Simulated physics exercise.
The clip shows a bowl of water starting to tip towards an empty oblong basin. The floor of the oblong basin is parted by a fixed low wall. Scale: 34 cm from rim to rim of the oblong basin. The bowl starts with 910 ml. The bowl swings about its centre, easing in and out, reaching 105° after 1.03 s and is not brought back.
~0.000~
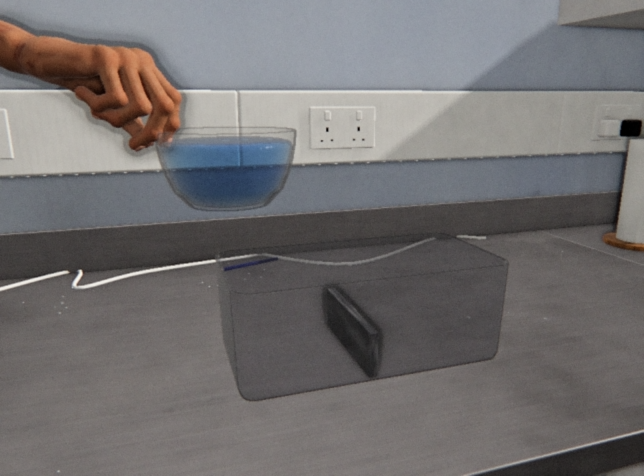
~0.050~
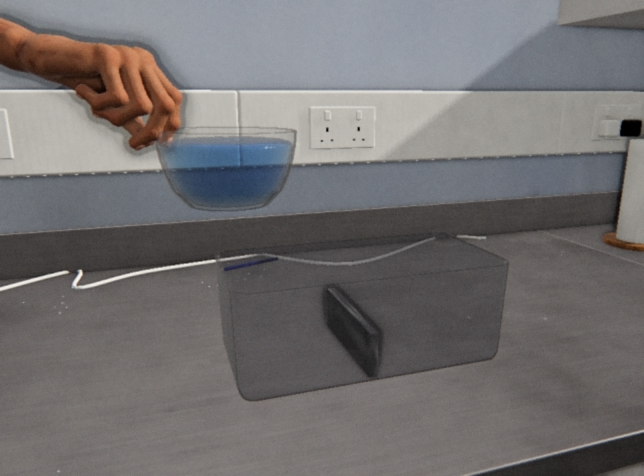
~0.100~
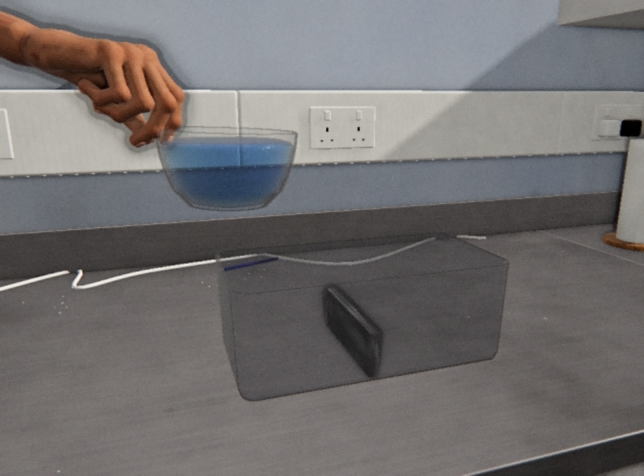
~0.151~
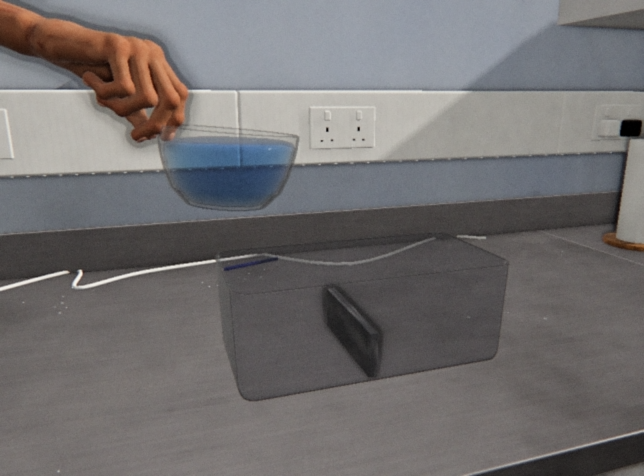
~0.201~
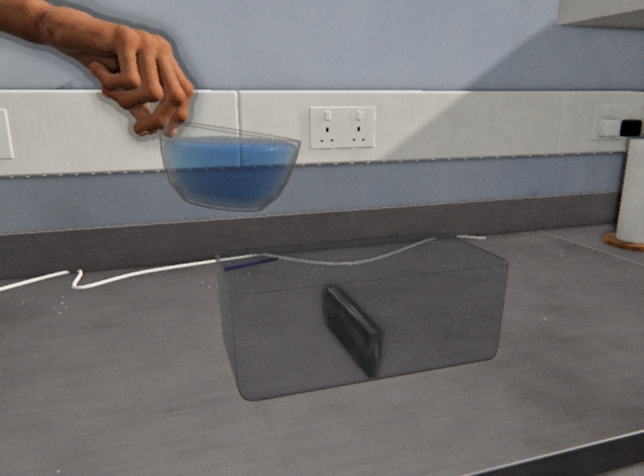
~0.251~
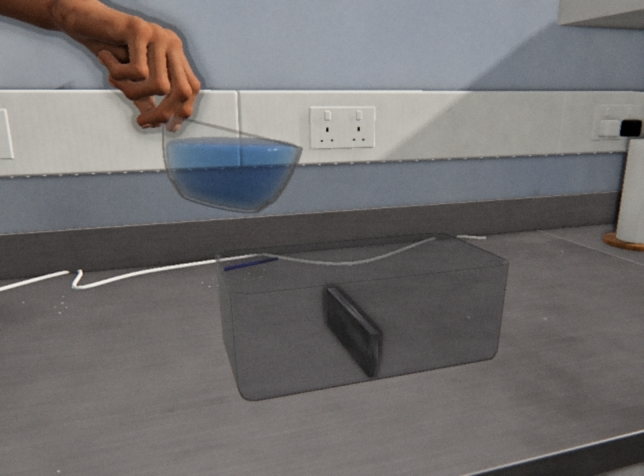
Glass bowl of blue water tilting gradually to the right, a hand at its left rim, above a clear oblong basin on a grey worktop.
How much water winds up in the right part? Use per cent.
The far part has some 44 per cent.
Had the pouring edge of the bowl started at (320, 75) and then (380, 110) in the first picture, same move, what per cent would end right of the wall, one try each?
In turn about 85 and 95 per cent.
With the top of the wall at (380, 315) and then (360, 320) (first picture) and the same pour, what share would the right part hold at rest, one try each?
First 5, then 30 per cent.
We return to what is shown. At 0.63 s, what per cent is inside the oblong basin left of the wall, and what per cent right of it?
Near 8 on the left, 16 on the right.
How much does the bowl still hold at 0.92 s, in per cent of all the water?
Some 4 per cent.
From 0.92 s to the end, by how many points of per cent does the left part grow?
Some 8 per cent.
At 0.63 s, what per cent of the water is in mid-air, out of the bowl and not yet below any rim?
About 32 per cent.
By 0.63 s the tilt is 71° and 45 per cent is still to pour, 8 is left of the wall and 15 right of it.
By 0.92 s the tilt is 102° and 4 per cent is still to pour, 47 is left of the wall and 44 right of it.
By 1.21 s the tilt is 105° and 0 per cent is still to pour, 55 is left of the wall and 44 right of it.
By 1.53 s the tilt is 105° and 0 per cent is still to pour, 55 is left of the wall and 44 right of it.
At rest 55 per cent lies left of the wall, 44 right of it and 1 outside.
